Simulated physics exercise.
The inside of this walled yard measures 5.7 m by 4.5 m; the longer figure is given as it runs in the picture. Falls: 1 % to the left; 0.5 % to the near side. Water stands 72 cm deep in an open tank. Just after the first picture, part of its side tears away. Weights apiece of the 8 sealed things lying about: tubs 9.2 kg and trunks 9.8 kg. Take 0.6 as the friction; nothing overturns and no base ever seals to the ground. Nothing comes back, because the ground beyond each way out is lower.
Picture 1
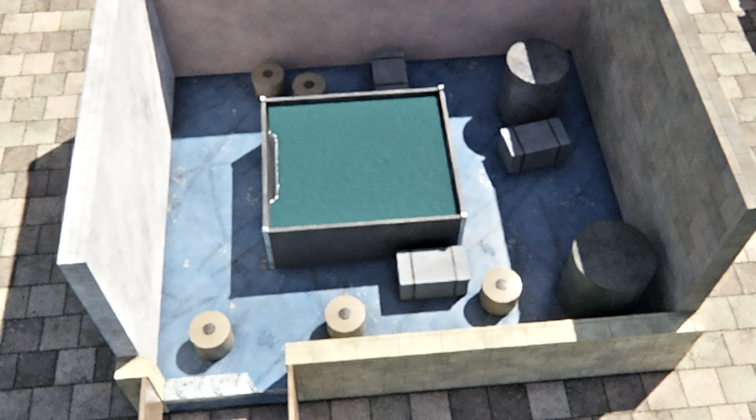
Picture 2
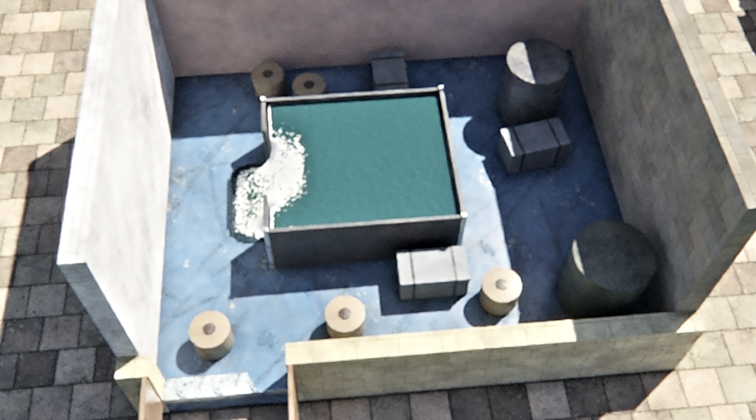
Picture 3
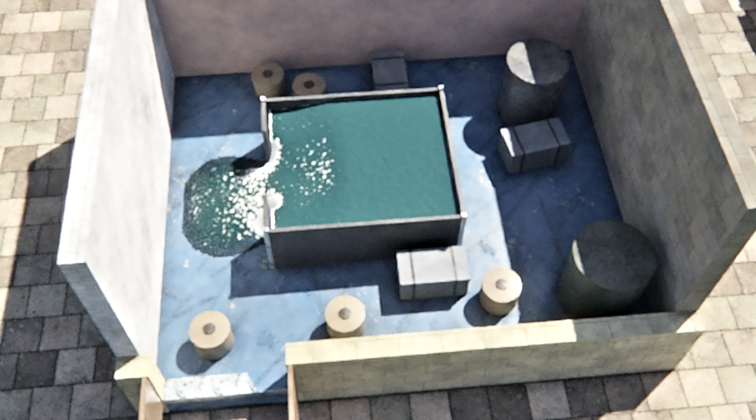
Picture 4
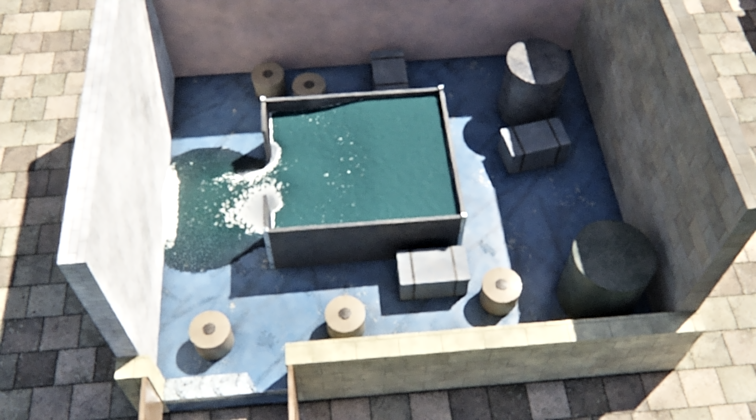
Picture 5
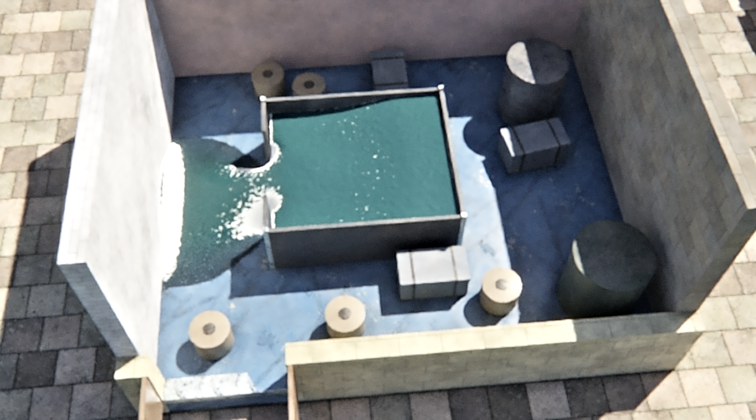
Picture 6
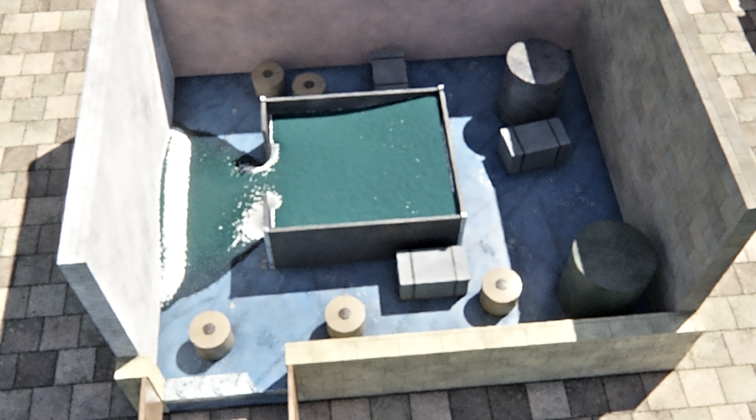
A walled yard with a blue marbled floor, ringed by grey paving, is seen from above at an angle by a still camera. An open dark-sided tank of green water stands near the middle, with small tan tubs in front and behind, grey trunks around it, and two large dark cylinders at right. The tank's left side breaks open, and foaming water pours out, spreads leftward and runs along the left wall.
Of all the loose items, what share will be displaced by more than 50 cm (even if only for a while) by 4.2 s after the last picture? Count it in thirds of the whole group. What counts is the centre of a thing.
Share: Middle band, from a third up to but not reaching two thirds.
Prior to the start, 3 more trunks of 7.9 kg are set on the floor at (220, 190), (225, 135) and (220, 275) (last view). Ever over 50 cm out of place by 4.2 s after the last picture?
First exceeds it, second exceeds it, third exceeds it.
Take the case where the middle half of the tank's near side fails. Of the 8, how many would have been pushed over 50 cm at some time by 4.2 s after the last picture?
That gives 4 of them.
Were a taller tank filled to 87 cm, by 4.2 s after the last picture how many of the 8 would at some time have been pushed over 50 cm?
With that change, 5 of them.
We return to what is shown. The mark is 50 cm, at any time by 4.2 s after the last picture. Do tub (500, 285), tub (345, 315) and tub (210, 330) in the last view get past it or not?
One by one: Below the line; below the line; above the line.
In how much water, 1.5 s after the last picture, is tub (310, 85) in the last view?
2 cm.
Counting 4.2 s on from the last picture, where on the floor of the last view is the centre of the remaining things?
Averaged position, last view: Near pixel (466, 197).
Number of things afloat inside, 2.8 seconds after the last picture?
The count is 3.
Then, 0.4 s after the last picture 0 of 8 are over 50 cm from their spots; 0 afloat.
Then, 1.5 s after the last picture 1 of 8 are over 50 cm from their spots; 0 afloat.
Then, 2.8 s after the last picture 4 of 8 are over 50 cm from their spots; 3 afloat.
Then, 4.2 s after the last picture 5 of 8 are over 50 cm from their spots, and 5 have been at some point; 2 afloat.
